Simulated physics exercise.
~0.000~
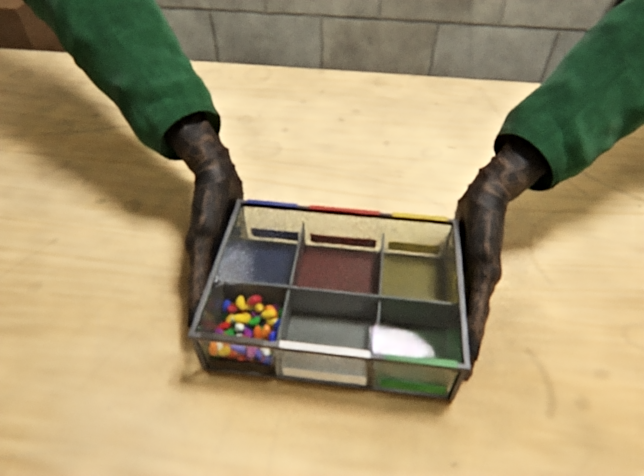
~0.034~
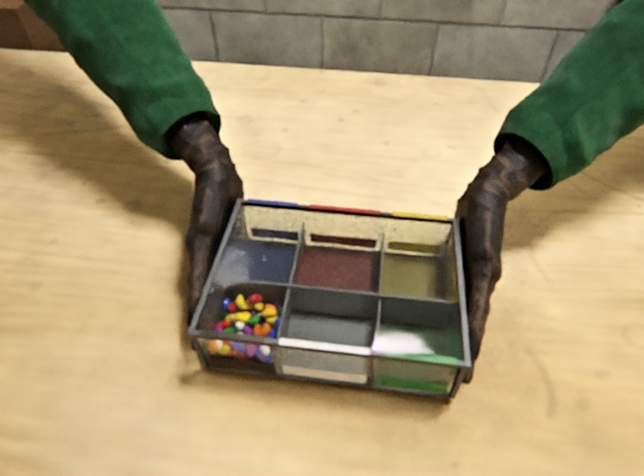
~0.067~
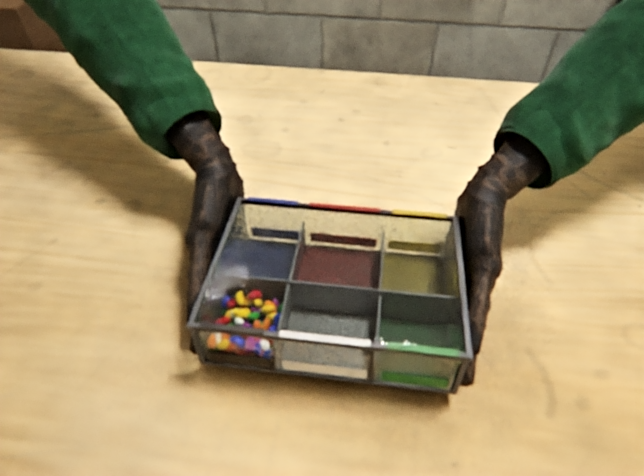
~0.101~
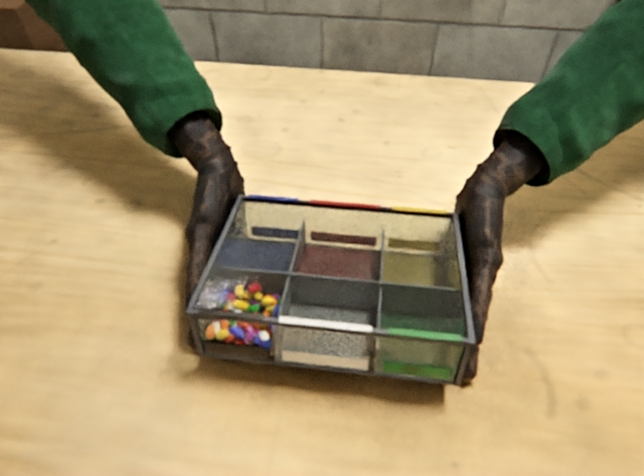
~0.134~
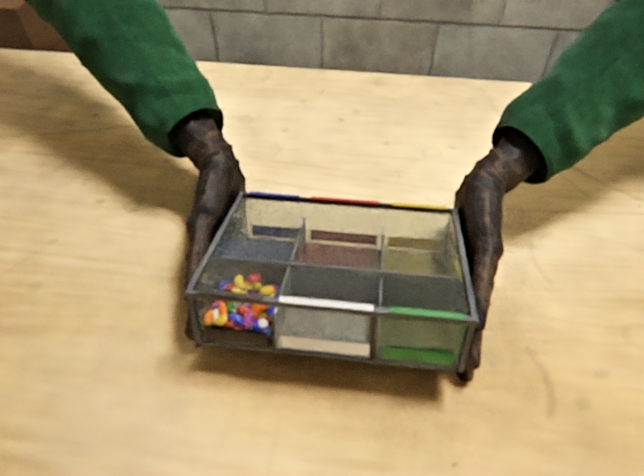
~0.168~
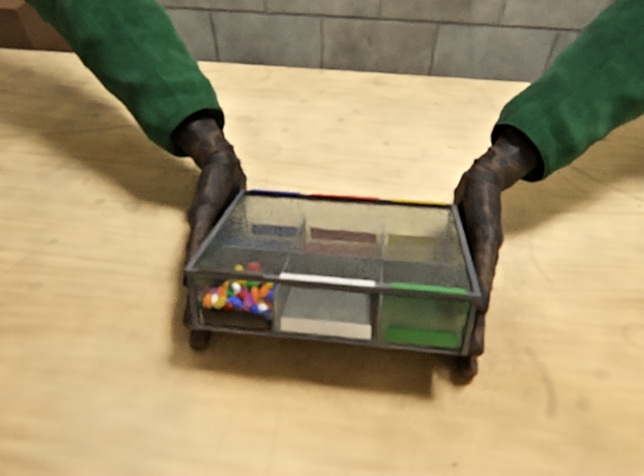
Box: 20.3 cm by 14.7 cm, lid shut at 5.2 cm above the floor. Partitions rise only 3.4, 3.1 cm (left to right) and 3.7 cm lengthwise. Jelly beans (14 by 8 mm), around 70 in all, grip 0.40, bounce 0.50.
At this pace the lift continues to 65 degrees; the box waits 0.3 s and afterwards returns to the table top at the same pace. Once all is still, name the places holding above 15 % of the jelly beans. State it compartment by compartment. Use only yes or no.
Red: No; blue: No; green: No; yellow: No; white: No; black: Yes.
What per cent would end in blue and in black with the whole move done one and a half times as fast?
Blue = 20 %; black = 75 %.
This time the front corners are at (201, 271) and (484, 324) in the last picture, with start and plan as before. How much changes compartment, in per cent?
About 15 per cent.
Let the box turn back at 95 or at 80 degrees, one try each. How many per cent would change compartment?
About 50 and about 20 per cent, in that order.
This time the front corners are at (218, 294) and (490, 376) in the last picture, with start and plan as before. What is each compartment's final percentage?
Per cent at the finish: Red 0, blue 0, green 10, yellow 0, white 25, black 65.
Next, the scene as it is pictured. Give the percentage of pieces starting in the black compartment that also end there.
Fraction kept: Approx. 90 %.
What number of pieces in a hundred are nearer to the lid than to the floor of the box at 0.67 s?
Some 30 per cent.
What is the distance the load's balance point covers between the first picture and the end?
I'd say close to 2.0 cm in total.
After 0.67 s, tilt 65 degrees; blue 10 %, black 90 %.
After 1.00 s, tilt 39 degrees; blue 10 %, black 90 %.
After 1.43 s, tilt 0 degrees; blue 10 %, black 90 %.
By 1.8 s all is still; red 0 %, blue 10 %, green 0 %, yellow 0 %, white 0 %, black 90 %.
